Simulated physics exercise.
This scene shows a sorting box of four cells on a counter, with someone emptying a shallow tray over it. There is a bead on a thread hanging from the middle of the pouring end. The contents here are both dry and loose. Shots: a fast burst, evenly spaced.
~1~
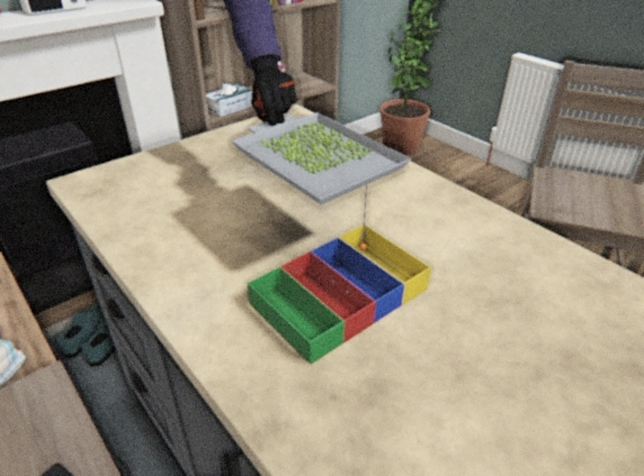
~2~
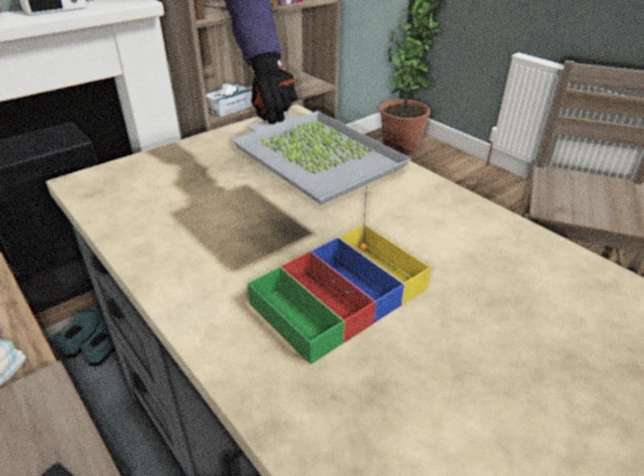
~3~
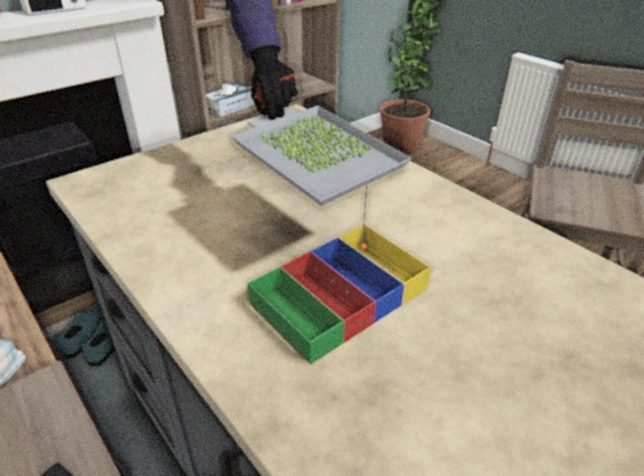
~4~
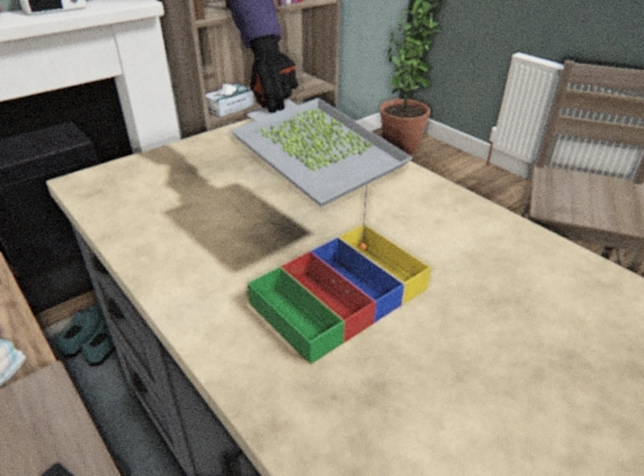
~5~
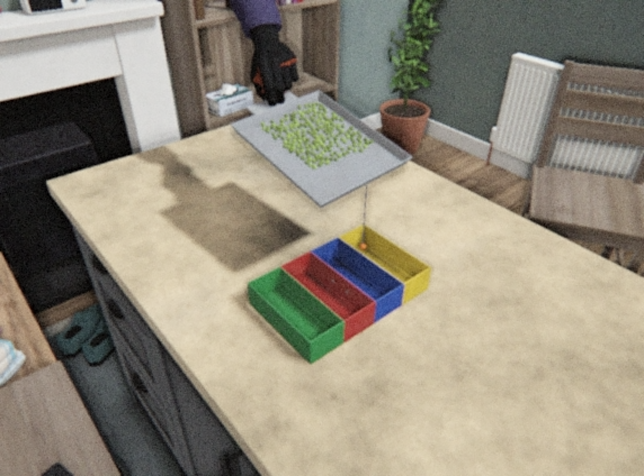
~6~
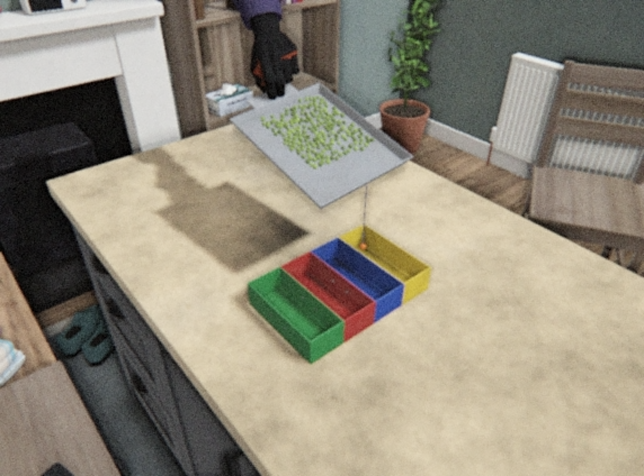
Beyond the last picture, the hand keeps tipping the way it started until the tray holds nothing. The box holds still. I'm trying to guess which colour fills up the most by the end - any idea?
Go with red; that cell ends fullest.
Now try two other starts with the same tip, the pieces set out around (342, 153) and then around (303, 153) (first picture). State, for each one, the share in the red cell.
It's 60 percent the first time and 80 percent the second.
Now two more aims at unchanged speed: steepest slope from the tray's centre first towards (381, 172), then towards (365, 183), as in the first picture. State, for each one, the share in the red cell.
The share is 0 per cent in the first and 10 per cent in the second.
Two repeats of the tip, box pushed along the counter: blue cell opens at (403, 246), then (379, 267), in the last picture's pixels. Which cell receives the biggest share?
So the first one goes to that green cell and the second to that red cell.
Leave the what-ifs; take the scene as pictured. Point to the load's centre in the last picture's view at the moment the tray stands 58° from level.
Mark it at roughly (336, 200) in the final frame.
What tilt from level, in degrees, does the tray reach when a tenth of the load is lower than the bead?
It is at around 50 degrees by then.
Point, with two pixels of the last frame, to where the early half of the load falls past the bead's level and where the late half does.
Earlier half at (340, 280), later half at (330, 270).
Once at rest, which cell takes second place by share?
The answer is the cell in blue.
Soon after the last picture, tray tipped steeply; about two thirds on the tray; a small part in the red cell; a small part in the blue cell; a stray few in the green cell; a small part falling or outside the box.
A little later, tray tipped right over; a stray few on the tray; about two thirds in the red cell; about a quarter in the blue cell; a stray few in the green cell; a stray few in the yellow cell; a small part falling or outside the box.
Later still, tray tipped past a quarter turn; about two thirds in the red cell; about a quarter in the blue cell; a stray few in the green cell; a stray few in the yellow cell.
At rest, tray tipped past a quarter turn; about two thirds in the red cell; about a quarter in the blue cell; a stray few in the green cell; a stray few in the yellow cell.
